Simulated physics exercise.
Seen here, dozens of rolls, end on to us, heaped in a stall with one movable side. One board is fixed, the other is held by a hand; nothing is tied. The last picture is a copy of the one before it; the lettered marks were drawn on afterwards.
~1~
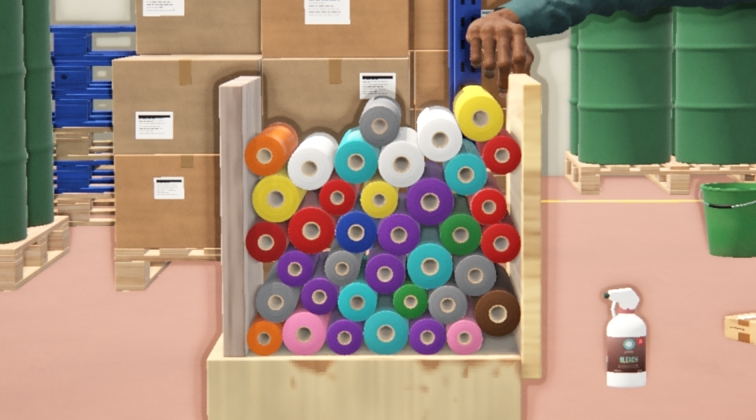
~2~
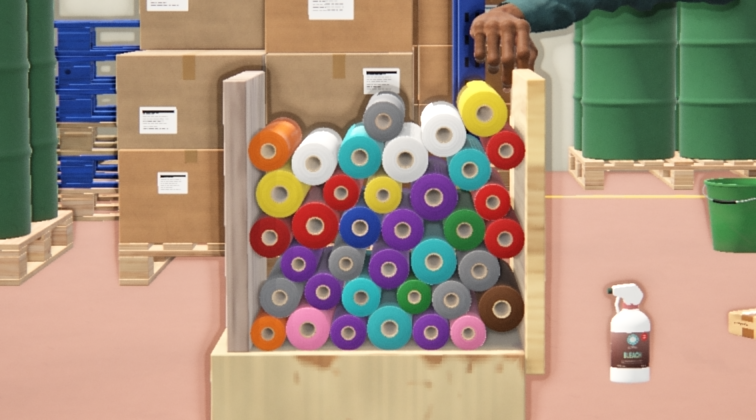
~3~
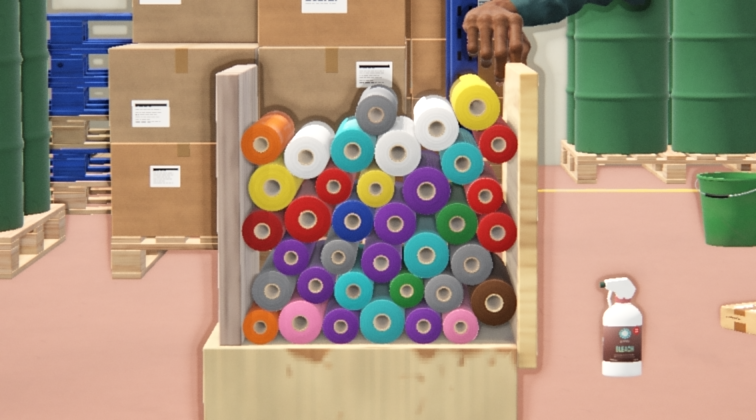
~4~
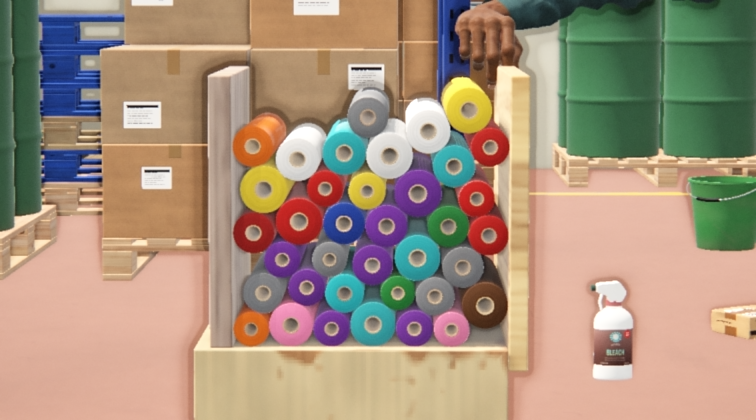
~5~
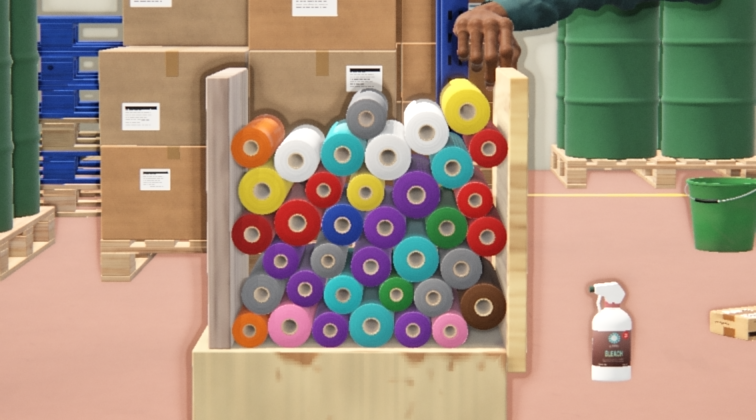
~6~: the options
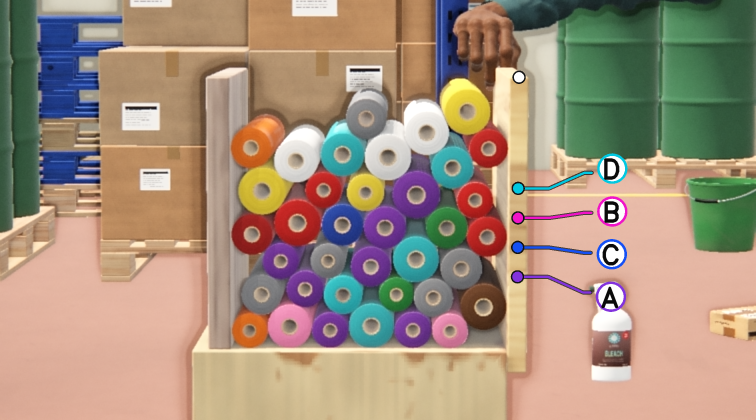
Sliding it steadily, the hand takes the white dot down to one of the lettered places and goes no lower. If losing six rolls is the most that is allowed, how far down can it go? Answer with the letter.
The lowest mark that will do is C.
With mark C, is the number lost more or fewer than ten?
It loses fewer than ten.
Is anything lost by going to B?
At B: Yes.
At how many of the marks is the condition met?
Three of the four.
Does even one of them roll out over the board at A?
Yes.
On the marked copy, A at (517, 277); B at (518, 218); C at (518, 247); D at (518, 188); the white dot at (519, 78).
Taking C. A third of the way, top of the board (509, 153).
Two thirds of the way, top of the board (508, 239).
When it is over, top of the board (508, 246), four out over the board.
As for the rest, A more than six out over the board; B one out over the board; D none out over the board.
